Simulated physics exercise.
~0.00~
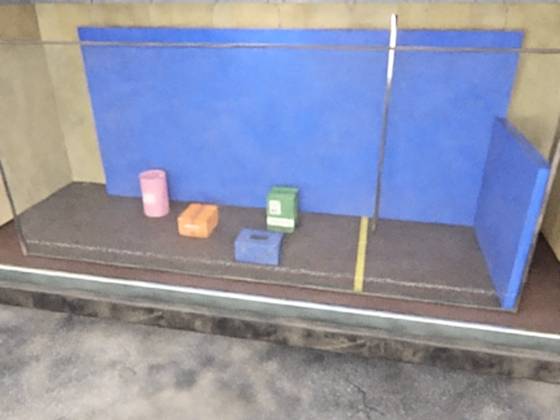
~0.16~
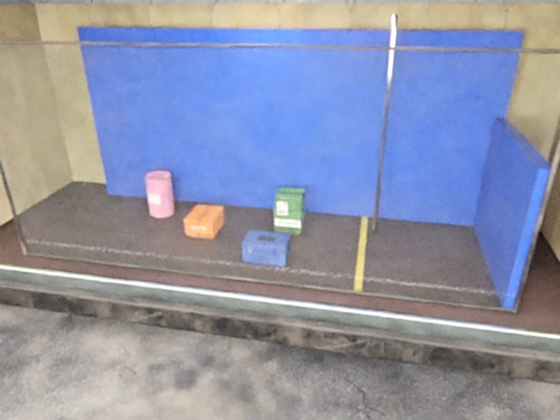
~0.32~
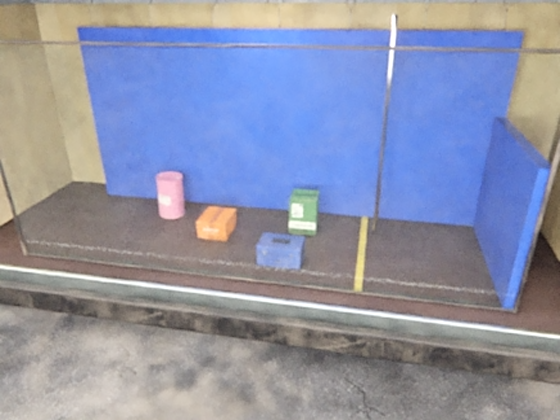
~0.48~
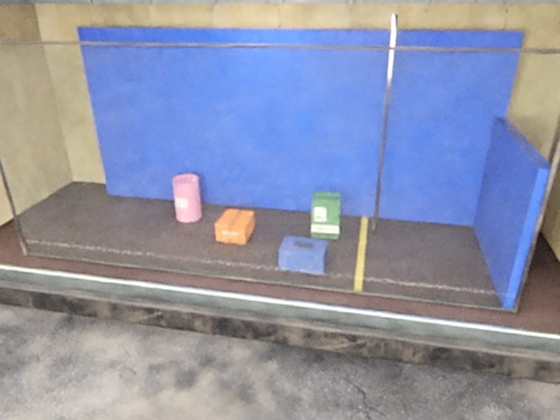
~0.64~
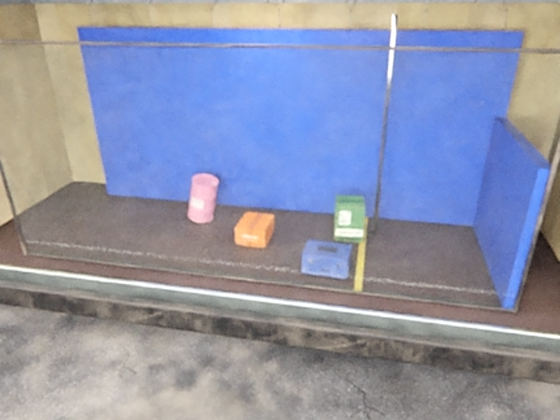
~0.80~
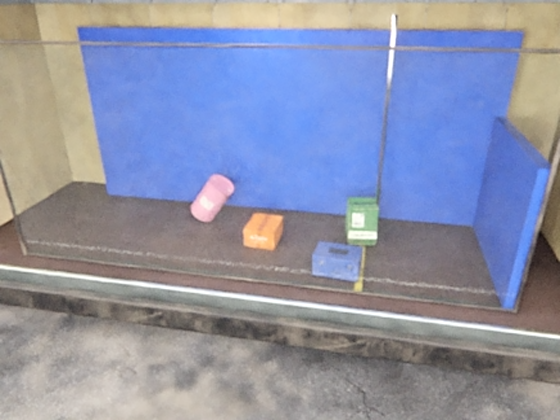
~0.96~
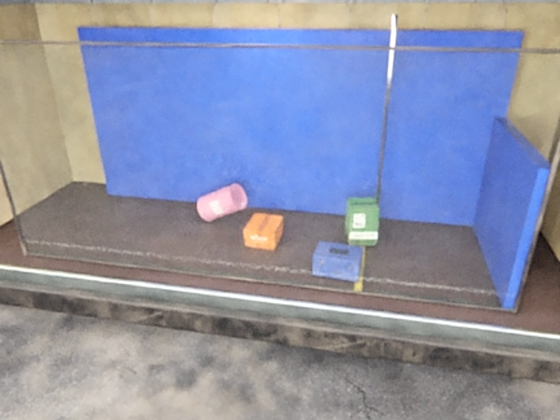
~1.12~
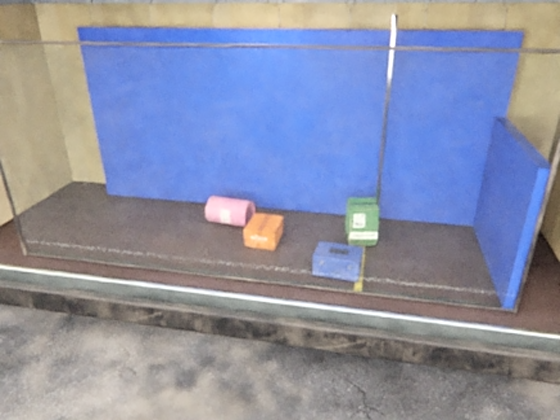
At the start, a pink drum, an orange carton, a green pack and a blue toolbox stand on the dark floor of a bay with a blue back wall, all left of a yellow line. The four things slide to the right together, slowly at first and then farther. As they near the end of their slide, the pink drum begins to lean to the right. The others come to rest while the drum topples onto its side and settles behind the carton. The toolbox and carton end short of the line, with the green pack upright beside the pole.
